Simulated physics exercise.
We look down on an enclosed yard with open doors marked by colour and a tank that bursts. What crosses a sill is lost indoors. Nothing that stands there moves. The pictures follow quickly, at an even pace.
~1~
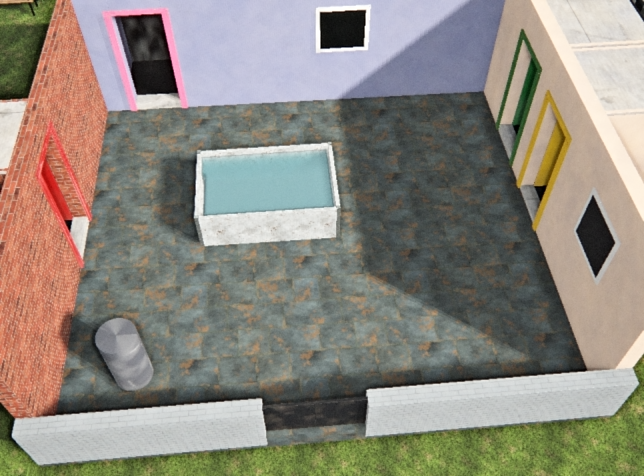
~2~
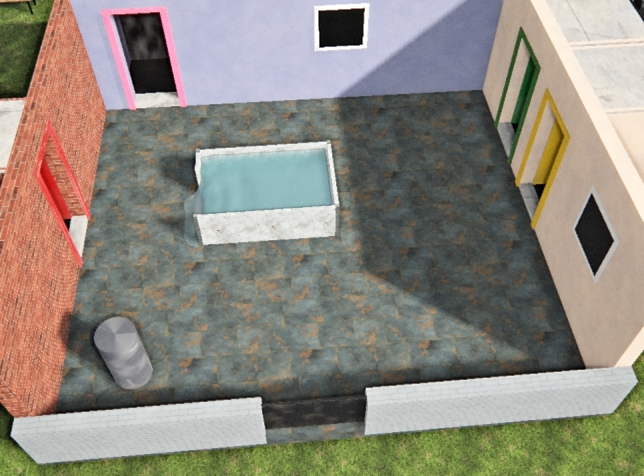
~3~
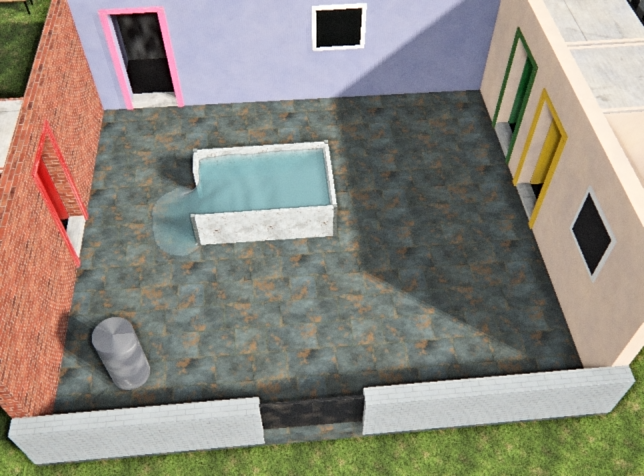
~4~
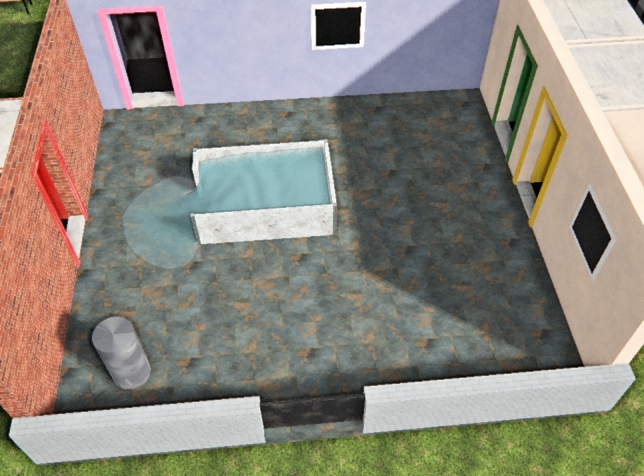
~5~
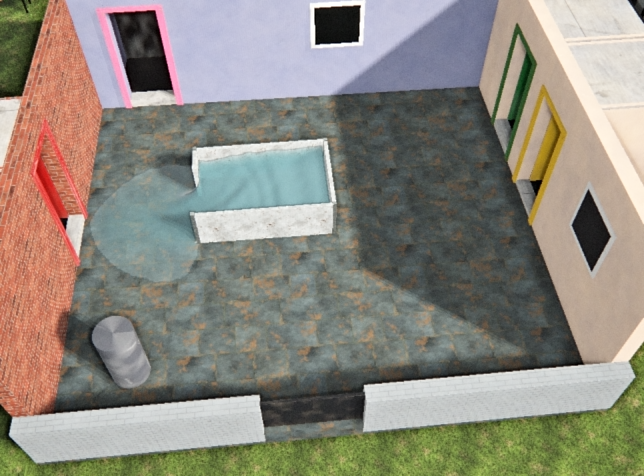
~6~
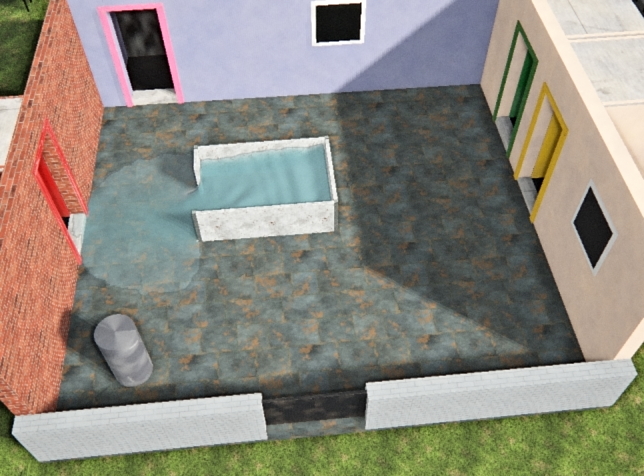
Water in a white-walled tank in a courtyard lay still, then poured out through a gap on the left side and spread in a widening pool across the dark paving toward the red-framed doorway.
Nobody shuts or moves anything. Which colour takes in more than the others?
Most goes in at the red door.
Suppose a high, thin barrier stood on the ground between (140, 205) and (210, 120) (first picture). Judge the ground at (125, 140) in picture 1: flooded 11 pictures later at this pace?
Answer: Flooded.
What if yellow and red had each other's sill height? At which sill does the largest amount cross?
That is the door marked red.
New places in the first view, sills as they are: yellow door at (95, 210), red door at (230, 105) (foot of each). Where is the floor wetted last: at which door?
Last comes the green-painted one.
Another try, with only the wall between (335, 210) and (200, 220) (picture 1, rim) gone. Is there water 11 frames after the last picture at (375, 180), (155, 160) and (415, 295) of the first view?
In turn: Not flooded, free of water, covered.
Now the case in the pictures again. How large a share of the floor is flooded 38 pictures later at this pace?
Near 65 in a hundred.
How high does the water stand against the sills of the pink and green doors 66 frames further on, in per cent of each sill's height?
About 30 and 40 per cent.
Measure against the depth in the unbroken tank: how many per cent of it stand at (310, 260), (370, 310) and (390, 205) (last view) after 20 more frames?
In that order: 0, 0 and 0 per cent.
A moment on, water covers 15 % of the floor; green door not reached, yellow door not reached, red door some in, pink door not reached.
Next, water covers 20 % of the floor; green door not reached, yellow door not reached, red door a lot in, pink door not reached.
Then, water covers 30 % of the floor; green door not reached, yellow door not reached, red door a lot in, pink door wet at the sill, nothing in.
Later, water covers 65 % of the floor; green door not reached, yellow door not reached, red door a lot in, pink door wet at the sill, nothing in.
In the end, water covers 90 % of the floor; green door wet at the sill, nothing in, yellow door wet at the sill, nothing in, red door a lot in, pink door wet at the sill, nothing in; the red door has let in the most.
